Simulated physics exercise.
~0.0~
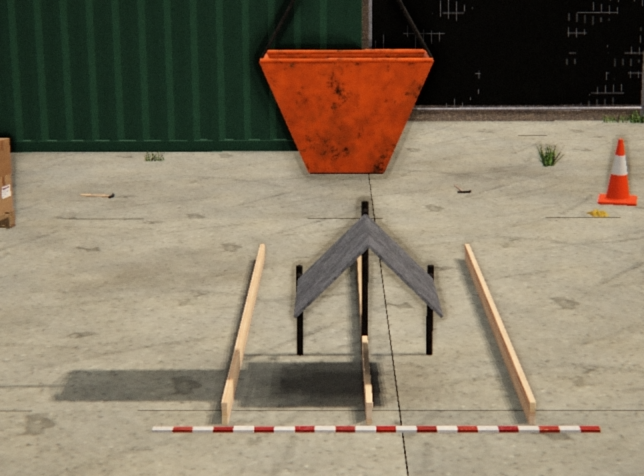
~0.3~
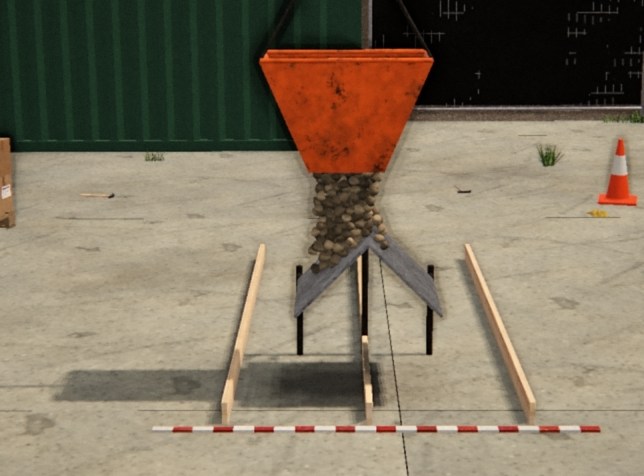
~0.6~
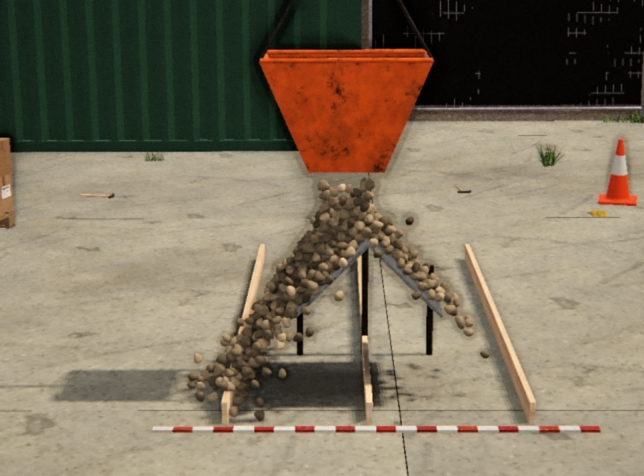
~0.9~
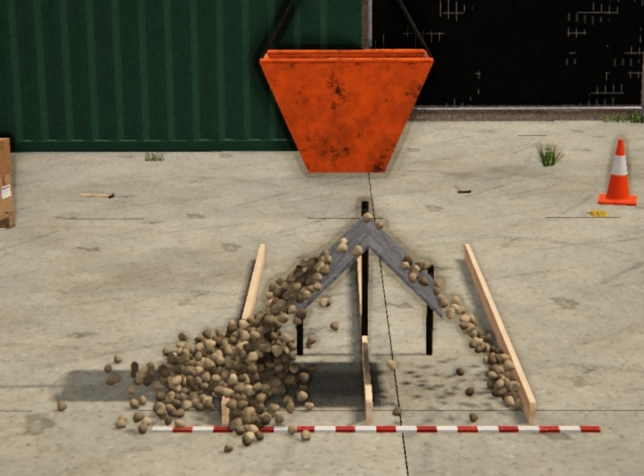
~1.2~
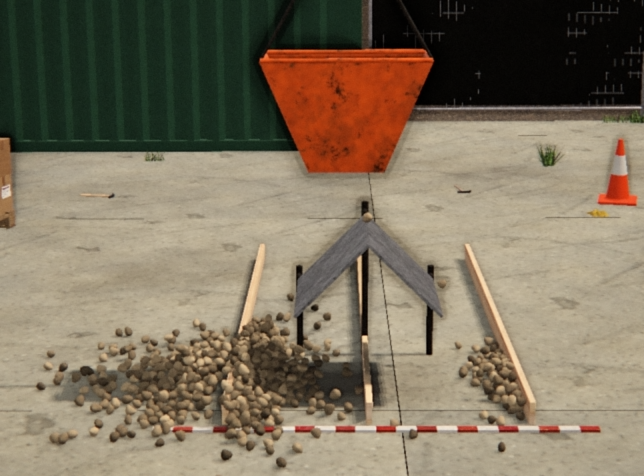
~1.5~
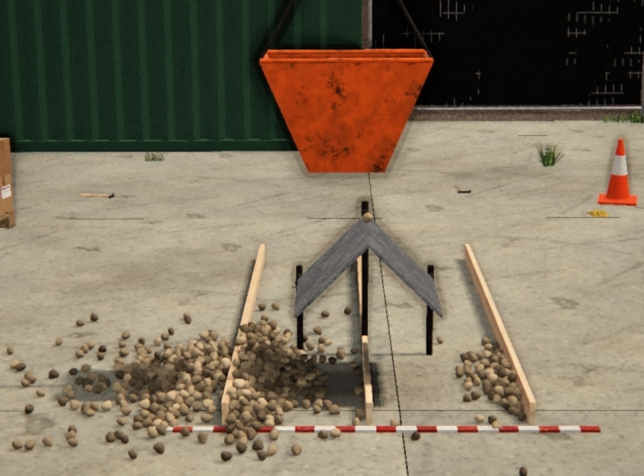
Rounded cobbles drop from an orange skip, split over sloping steel, and settle mostly left.
